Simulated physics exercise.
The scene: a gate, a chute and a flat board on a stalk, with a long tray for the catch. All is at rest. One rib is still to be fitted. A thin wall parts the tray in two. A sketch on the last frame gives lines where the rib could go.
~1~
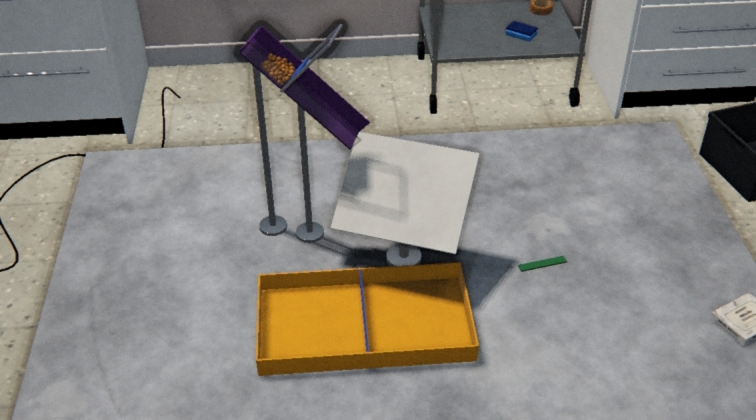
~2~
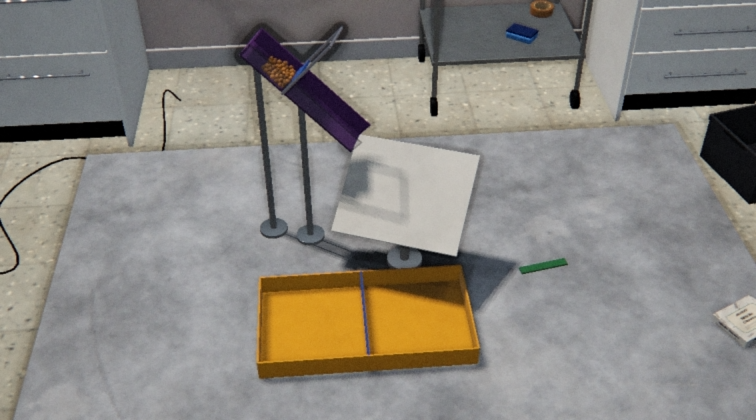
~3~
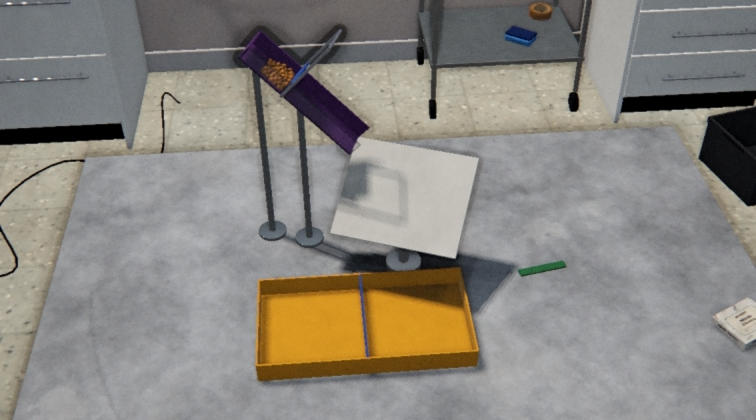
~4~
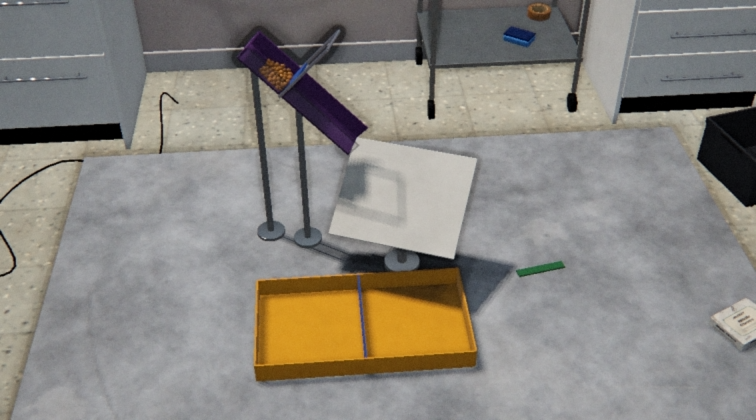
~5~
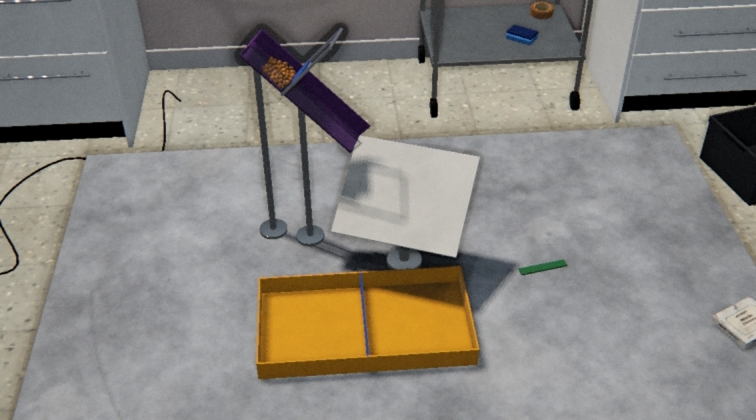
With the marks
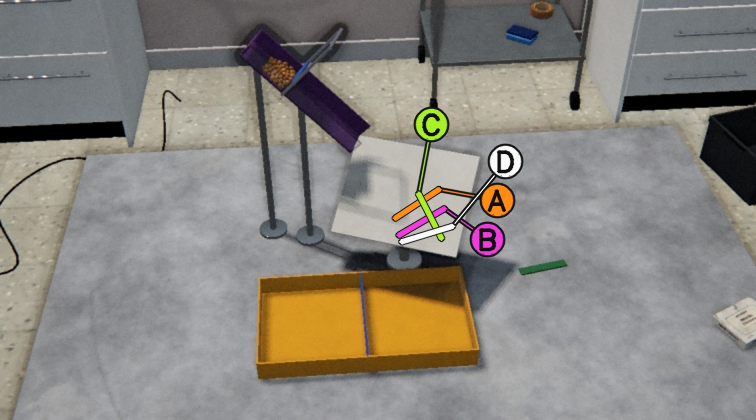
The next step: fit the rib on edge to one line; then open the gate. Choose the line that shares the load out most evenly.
Best: A.
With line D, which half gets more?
Right.
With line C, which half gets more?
Right.
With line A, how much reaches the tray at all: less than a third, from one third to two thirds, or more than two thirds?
It is more than two thirds.
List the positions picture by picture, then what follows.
The first frame shows load behind the gate (283, 71), roasted chickpeas; lip of the chute (355, 141), sloping fairly steeply.
The second frame shows middle of the board (406, 193), tilted fairly steeply; middle of its low edge (393, 243); of its high edge (418, 145).
The third frame shows front corners of the tray (256, 365) and (478, 350); front end of its middle wall (368, 358); gate still shut (301, 73).
The fourth frame shows middle of the load (281, 76); lip (353, 146).
The fifth frame shows middle of the load (284, 74); lip (355, 144).
On the marked copy, line A from (438, 189) to (395, 218); line B from (444, 208) to (398, 235); line C from (418, 193) to (441, 238); line D from (452, 226) to (401, 241).
With A, of what is caught, roughly a third in the left half, roughly two thirds in the right.
With B, of what is caught, roughly a quarter in the left half, the larger part in the right.
With C, of what is caught, about a tenth in the left half, almost all in the right.
With D, of what is caught, about a tenth in the left half, the larger part in the right.
